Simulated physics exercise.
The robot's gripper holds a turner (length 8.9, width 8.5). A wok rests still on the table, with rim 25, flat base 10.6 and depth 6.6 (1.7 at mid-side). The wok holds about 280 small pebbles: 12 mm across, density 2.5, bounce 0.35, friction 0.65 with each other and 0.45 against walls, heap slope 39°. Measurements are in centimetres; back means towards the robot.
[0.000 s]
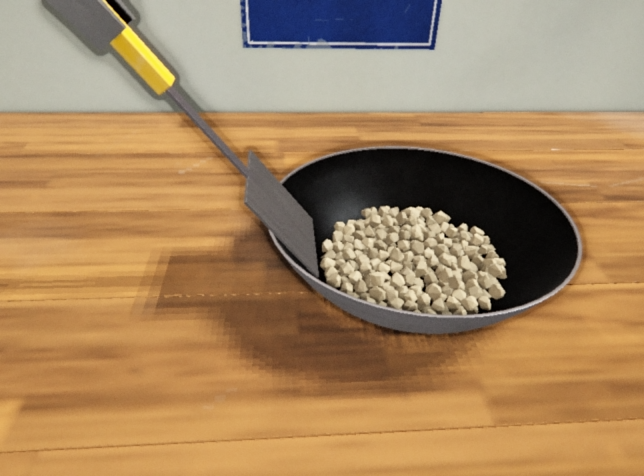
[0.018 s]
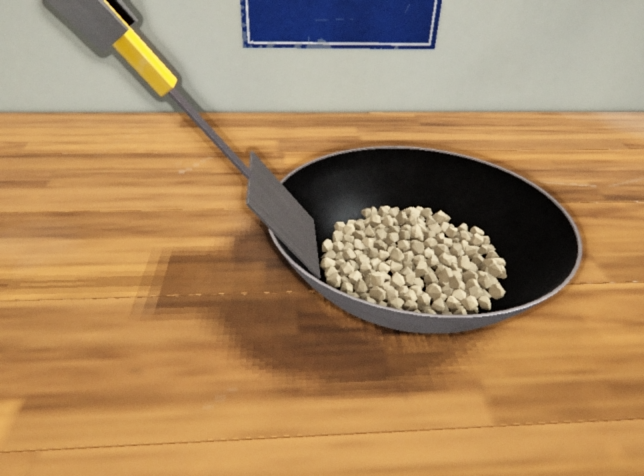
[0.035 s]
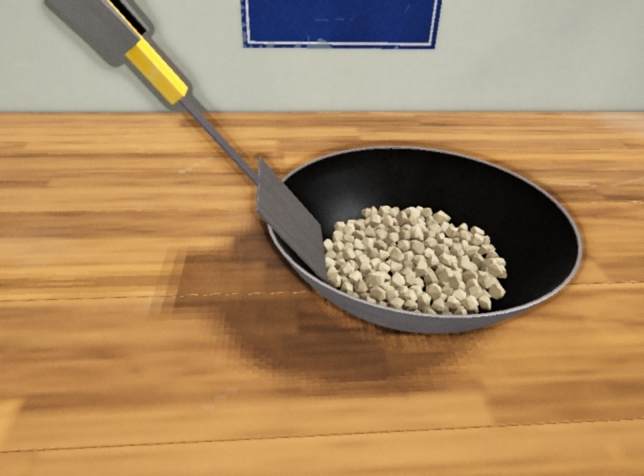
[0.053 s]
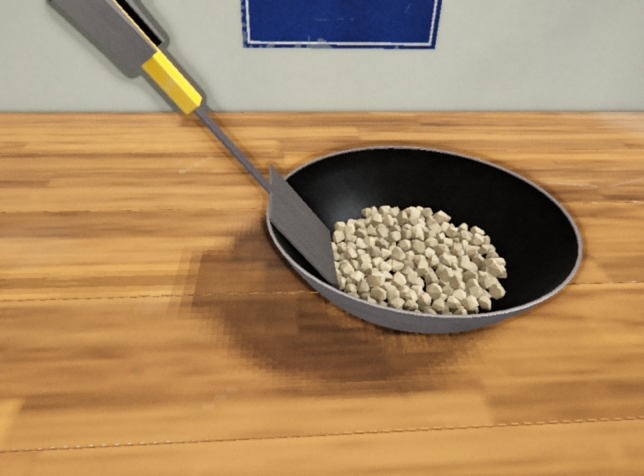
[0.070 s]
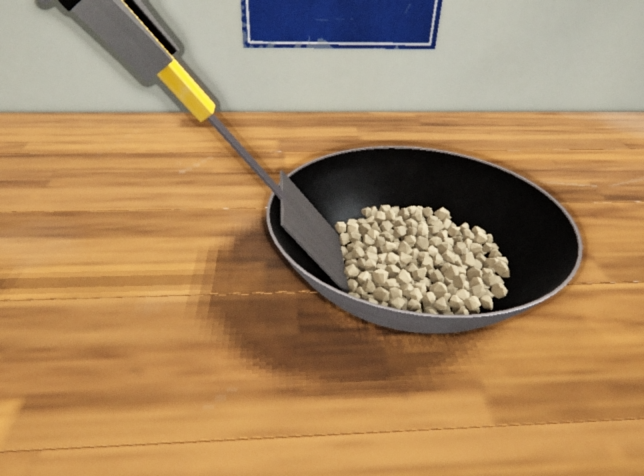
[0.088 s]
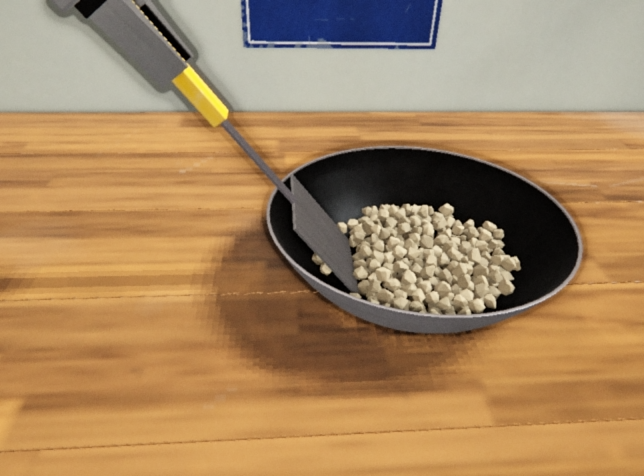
To begin with, a gripper holds a slanted grey turner with a yellow collar at the left inside edge of a black wok of small pale pebbles on a wooden table. The turner slides slowly right and slightly down into the heap, whose pebbles finally shift a little, a few showing left of the blade.
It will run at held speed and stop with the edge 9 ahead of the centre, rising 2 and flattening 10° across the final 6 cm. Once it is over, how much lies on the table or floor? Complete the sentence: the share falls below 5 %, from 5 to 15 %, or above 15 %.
The share falls above 15 %.
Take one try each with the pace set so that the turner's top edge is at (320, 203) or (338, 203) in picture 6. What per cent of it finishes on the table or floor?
Estimates: Near 50 %, near 60 %.
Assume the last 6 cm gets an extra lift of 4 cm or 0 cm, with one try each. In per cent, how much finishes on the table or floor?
Near 30 and 30 percent respectively.
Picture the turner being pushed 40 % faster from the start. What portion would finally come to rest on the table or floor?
Around 45 per cent would finish on the table or floor.
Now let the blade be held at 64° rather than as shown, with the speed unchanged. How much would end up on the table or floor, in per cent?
50 %.
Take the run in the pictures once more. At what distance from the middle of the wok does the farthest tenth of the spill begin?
Distance: Approx. 25 cm.
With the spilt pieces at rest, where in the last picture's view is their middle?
(616, 267), roughly.
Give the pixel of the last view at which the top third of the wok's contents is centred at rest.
(495, 256).
After 0.19 s, sloping 53°, highest piece 7 above the table; 275 in the wok.
After 0.30 s, sloping 49°, highest piece 8 above the table; 271 in the wok, 4 on the blade or in flight.
After 0.55 s, sloping 43°, highest piece 7 above the table; 165 in the wok, 98 on the table or floor, 12 on the blade or in flight.
After 1.60 s, sloping 43°, highest piece 7 above the table; 165 in the wok, 110 on the table or floor.
In the end, 165 in the wok, 110 on the table or floor. That is 40 % on the table or floor.
